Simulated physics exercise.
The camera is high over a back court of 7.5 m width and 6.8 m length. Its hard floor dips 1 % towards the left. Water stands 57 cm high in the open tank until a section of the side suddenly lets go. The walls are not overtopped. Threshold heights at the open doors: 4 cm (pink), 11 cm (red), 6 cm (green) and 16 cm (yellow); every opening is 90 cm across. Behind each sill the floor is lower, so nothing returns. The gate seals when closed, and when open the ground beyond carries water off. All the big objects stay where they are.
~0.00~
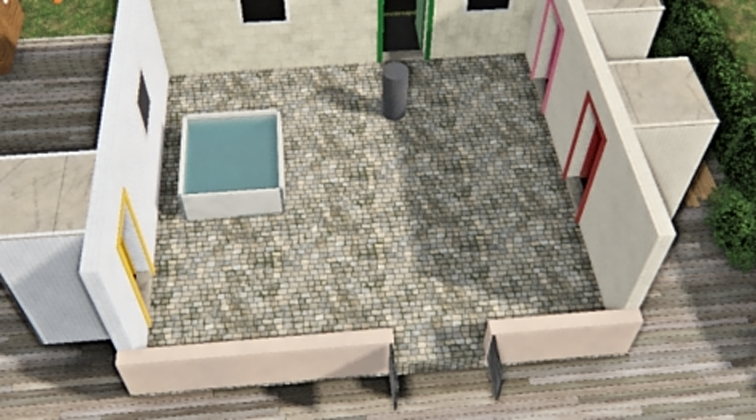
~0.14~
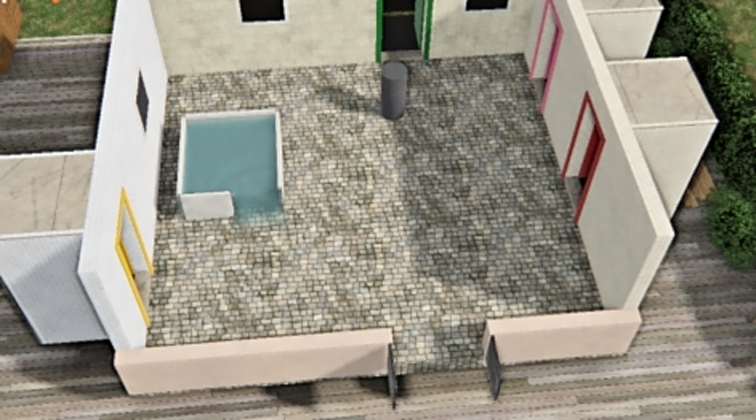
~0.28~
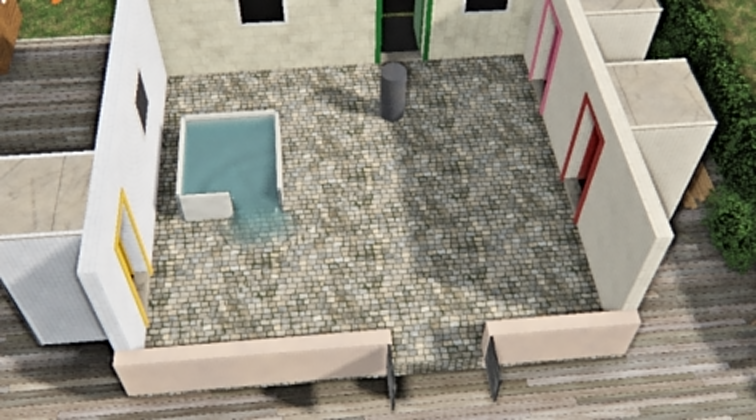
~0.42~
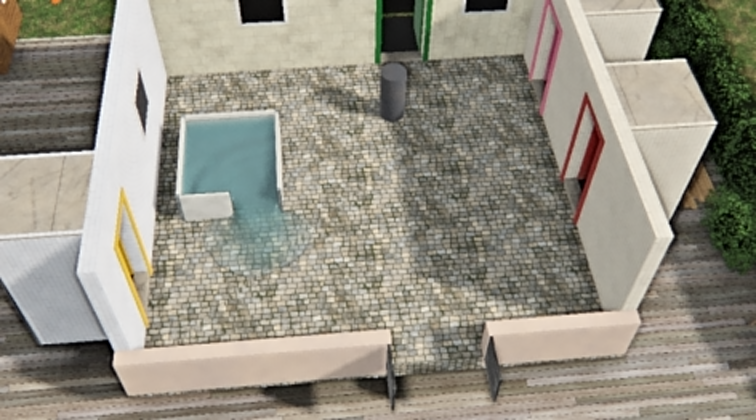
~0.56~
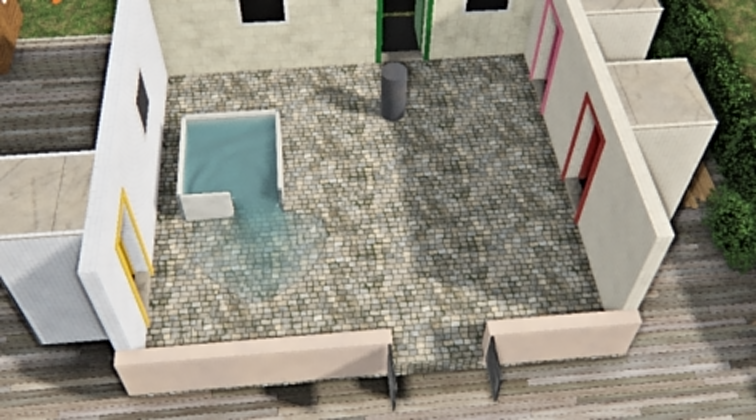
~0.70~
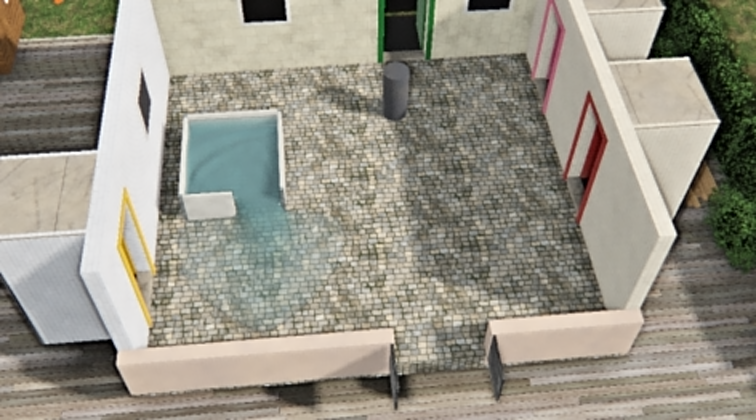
A pool of water in a walled courtyard opens at its front and spreads across the paving.
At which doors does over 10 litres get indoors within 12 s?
Within that time: At the pink door it stays under the limit; at the red door it keeps below the limit; at the green door it stays under the limit; at the yellow door it keeps below the limit.
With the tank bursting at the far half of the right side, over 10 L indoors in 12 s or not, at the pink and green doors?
Against that limit: Pink over, green over.
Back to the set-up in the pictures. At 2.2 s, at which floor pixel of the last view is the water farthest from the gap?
Near (452, 346).
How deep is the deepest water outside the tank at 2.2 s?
About 28 cm.
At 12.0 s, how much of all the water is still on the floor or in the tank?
Some 90 per cent remains.
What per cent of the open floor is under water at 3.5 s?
Near 30 per cent is wet.
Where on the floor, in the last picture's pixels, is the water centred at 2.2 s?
At about (250, 225).
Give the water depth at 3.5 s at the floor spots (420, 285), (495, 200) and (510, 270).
Roughly 1, 0 and 0 cm, in turn.
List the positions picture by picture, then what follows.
In the first picture, the open tank at (232, 154) is whole and still, 57 cm deep.
In the second picture, the front is at (284, 217), 0.5 m from the gap at (256, 205); 0.2 m2 of floor is under water; 57 cm left at the back of the open tank.
In the third picture, the front is at (240, 245), 0.8 m from the gap at (256, 207); 0.7 m2 of floor is under water; 57 cm left at the back of the open tank.
In the fourth picture, water pours out at (256, 207) and has run 1.3 m, to (250, 273); typically 6 cm deep outside, 57 cm at the open tank's back.
In the fifth picture, the front is at (269, 295), 1.8 m from the gap at (257, 207); 2.6 m2 of floor is under water; 57 cm left at the back of the open tank.
In the sixth picture, water pours out at (259, 206) and has run 2.3 m, to (275, 322); typically 4 cm deep outside, 51 cm at the open tank's back.
After 1.4 s water covers 20 % of the floor and is deepest (31 cm) near (269, 218); pink door not reached, red door not reached, green door not reached, yellow door 3 cm at the sill, 0 L in.
After 2.2 s water covers 25 % of the floor and is deepest (28 cm) near (146, 373); pink door not reached, red door not reached, green door not reached, yellow door 5 cm at the sill, 0 L in.
After 3.5 s water covers 30 % of the floor and is deepest (20 cm) near (146, 373); pink door not reached, red door not reached, green door not reached, yellow door 11 cm at the sill, 0 L in.
After 7.0 s water covers 50 % of the floor and is deepest (12 cm) near (199, 224); pink door not reached, red door 3 cm at the sill, 0 L in, green door not reached, yellow door 8 cm at the sill, 0 L in.
After 12.0 s water covers 85 % of the floor and is deepest (9 cm) near (146, 373); pink door 1 cm at the sill, 0 L in, red door 2 cm at the sill, 0 L in, green door not reached, yellow door 7 cm at the sill, 0 L in.
